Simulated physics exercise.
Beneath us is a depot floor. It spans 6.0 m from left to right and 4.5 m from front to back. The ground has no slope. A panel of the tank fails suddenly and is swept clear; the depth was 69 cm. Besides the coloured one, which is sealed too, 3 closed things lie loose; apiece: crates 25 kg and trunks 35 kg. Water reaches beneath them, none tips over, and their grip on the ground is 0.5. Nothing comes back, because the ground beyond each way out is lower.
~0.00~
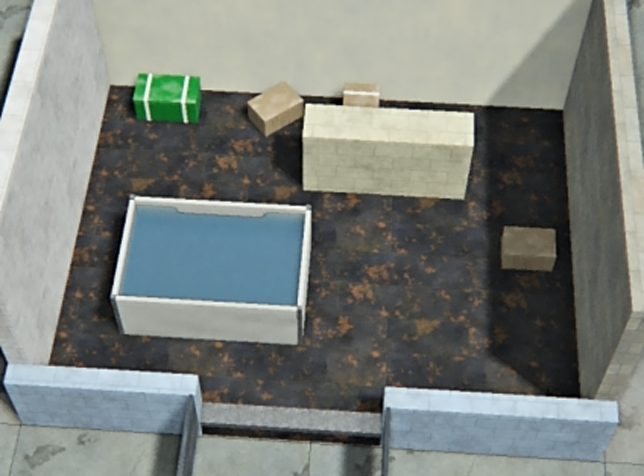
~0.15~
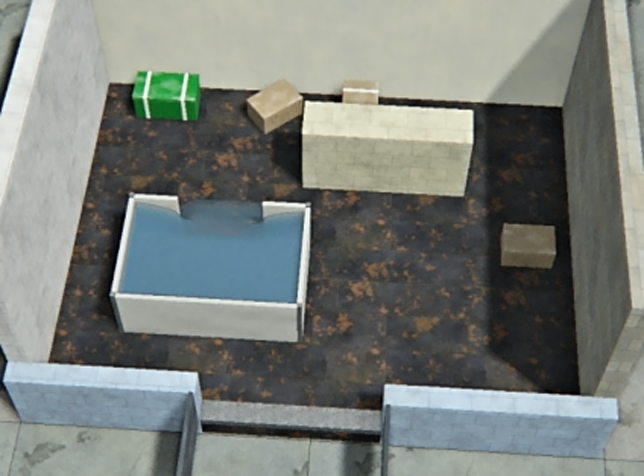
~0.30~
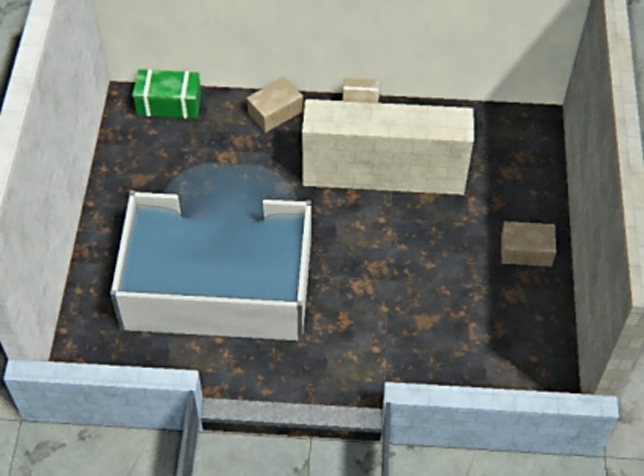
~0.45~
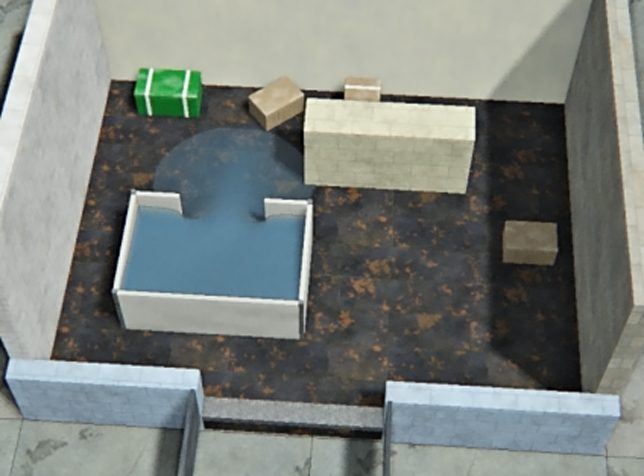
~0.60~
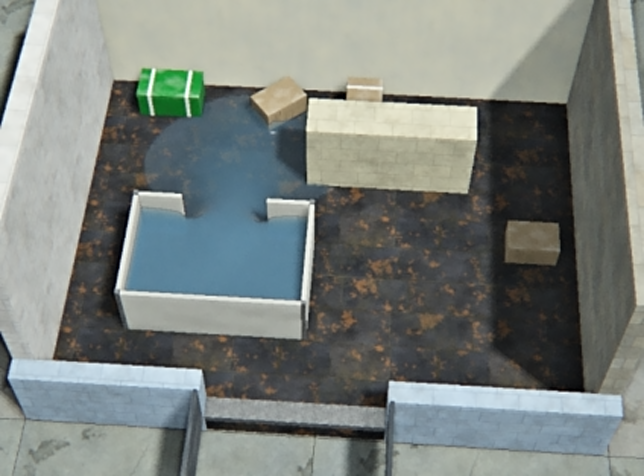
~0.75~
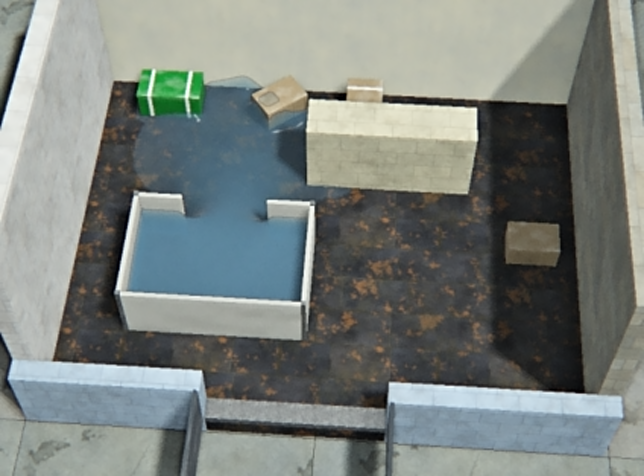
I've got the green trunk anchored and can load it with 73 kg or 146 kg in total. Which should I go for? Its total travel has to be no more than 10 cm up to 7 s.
You need 146 kg.
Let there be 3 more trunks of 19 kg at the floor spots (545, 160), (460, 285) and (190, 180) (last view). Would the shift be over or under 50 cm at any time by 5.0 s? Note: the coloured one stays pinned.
The first is higher, the second lower, the third higher.
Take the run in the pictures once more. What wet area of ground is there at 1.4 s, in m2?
9.0 m2.
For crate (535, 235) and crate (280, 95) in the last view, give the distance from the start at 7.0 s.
Log: Item 1 = 30 cm; item 2 = 350 cm.
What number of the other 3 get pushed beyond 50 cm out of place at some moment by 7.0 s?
2.
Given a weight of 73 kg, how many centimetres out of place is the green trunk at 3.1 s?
I'd put it at about 60 cm.
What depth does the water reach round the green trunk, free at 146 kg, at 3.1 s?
22 cm, roughly.
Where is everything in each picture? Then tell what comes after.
In the first frame, the green trunk at (167, 88) rests on the ground; water covers 2.6 m2; 0 of 4 have shifted.
In the second frame, the green trunk at (166, 86) rests on the ground; 3.2 m2 under water; 0 of 4 have shifted.
In the third frame, the green trunk at (166, 84), on the bottom; 4.1 m2 under water; 0 of 4 have shifted.
In the fourth frame, the green trunk at (168, 83), on the bottom; water covers 5.1 m2; 0 of 4 have shifted.
In the fifth frame, the green trunk at (170, 83), on the bottom; water covers 6.0 m2; 0 of 4 have shifted.
In the sixth frame, the green trunk at (170, 84), on the bottom; water covers 6.8 m2; 0 of 4 have shifted.
After 1.4 s the green trunk would be 14 cm from its start with 73 kg and 0 cm from its start with 146 kg; 20 cm of water round it then.
After 3.1 s the green trunk would be 57 cm from its start with 73 kg and 0 cm from its start with 146 kg; 22 cm of water round it then.
After 4.9 s the green trunk would be 105 cm from its start with 73 kg and 0 cm from its start with 146 kg; 15 cm of water round it then.
After 7.0 s the green trunk would be 108 cm from its start with 73 kg and 0 cm from its start with 146 kg; 11 cm of water round it then.
